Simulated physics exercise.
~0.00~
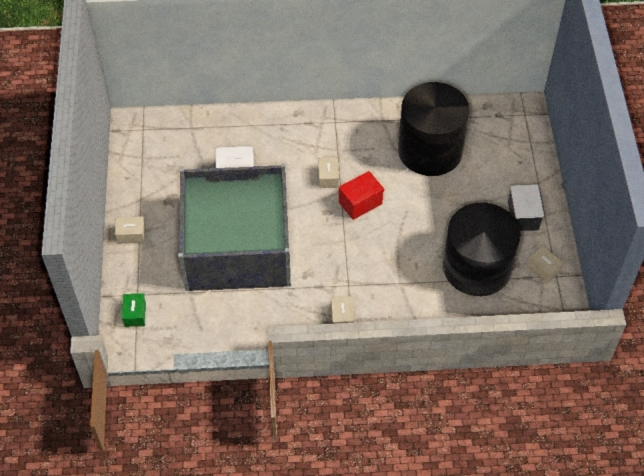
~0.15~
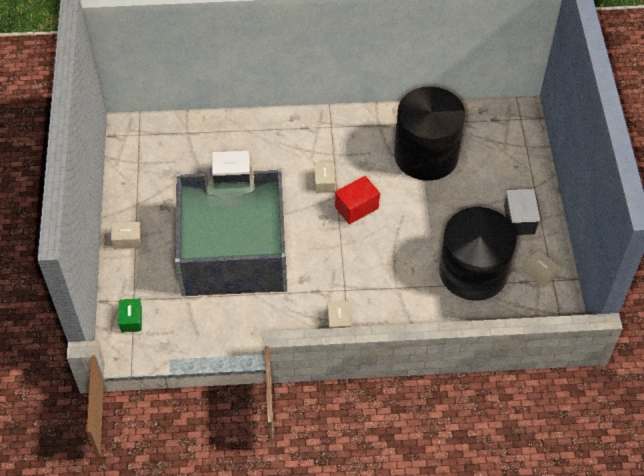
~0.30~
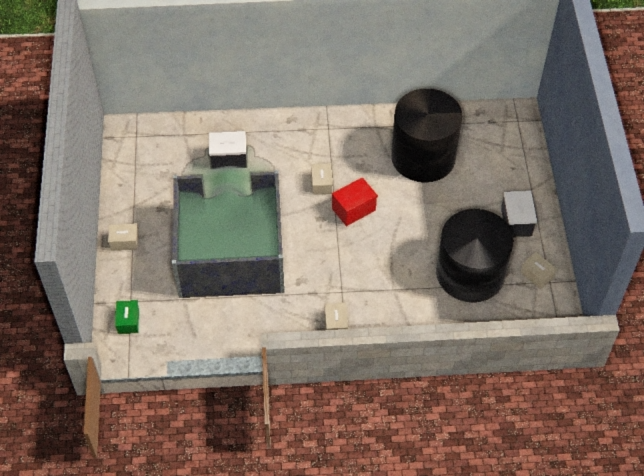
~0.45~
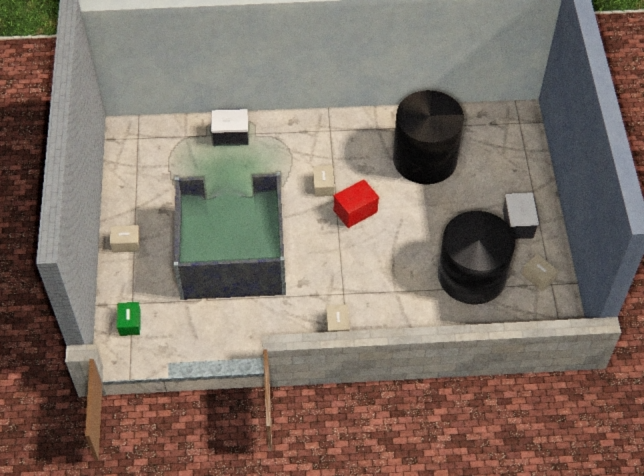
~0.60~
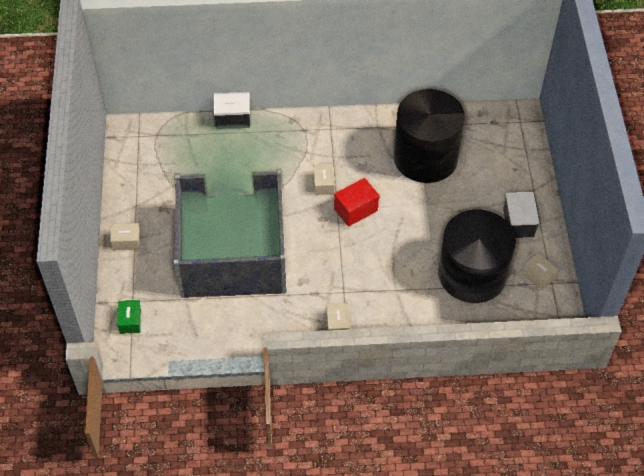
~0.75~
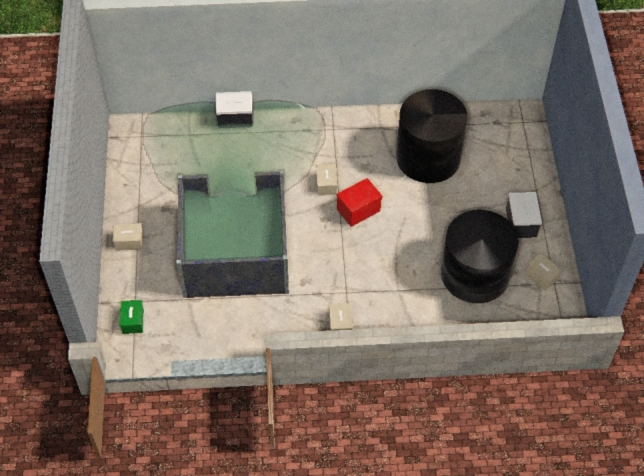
Green water pours from the tank's back side and spreads across the floor behind it.
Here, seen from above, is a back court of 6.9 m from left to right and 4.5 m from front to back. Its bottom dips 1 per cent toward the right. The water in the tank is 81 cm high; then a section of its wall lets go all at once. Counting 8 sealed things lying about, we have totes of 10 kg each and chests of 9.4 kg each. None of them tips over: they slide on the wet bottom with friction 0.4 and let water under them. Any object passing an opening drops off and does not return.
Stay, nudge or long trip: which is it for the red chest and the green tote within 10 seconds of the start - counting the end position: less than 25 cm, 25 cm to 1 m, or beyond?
The red chest? It stays roughly where it started. The green tote? It ends well clear of its start.
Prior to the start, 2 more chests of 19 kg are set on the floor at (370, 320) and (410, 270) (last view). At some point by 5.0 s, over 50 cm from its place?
Well, the first one is lower and the other lower.
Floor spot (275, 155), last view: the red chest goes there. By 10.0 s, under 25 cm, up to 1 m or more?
I'd say it lands far off.
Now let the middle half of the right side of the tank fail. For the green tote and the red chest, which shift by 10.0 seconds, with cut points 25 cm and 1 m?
Then the green tote barely shifts, the red chest gets carried off.
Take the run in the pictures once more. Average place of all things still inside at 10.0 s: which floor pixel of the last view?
Roughly at (439, 233).
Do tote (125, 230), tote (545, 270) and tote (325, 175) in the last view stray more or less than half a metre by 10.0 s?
Beyond the limit, then within the limit, then within the limit.
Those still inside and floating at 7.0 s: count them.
It comes to 2.
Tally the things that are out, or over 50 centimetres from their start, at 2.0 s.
Count then: 1.
After 2.0 s the red chest is near (359, 195), 0.0 m from its start, aground; the green tote is near (131, 313), 0.0 m from its start, aground; 0 of 8 are out; 1 afloat.
After 4.5 s the red chest is near (358, 198), 0.1 m from its start, aground; the green tote is near (140, 356), 0.7 m from its start, aground; 0 of 8 are out; 1 afloat.
After 7.0 s the red chest is near (358, 199), 0.1 m from its start, aground; the green tote has gone out; 2 of 8 are out; 2 afloat.
After 10.0 s the red chest is near (358, 199), 0.1 m from its start, aground; the green tote has gone out; 2 of 8 are out; 2 afloat.
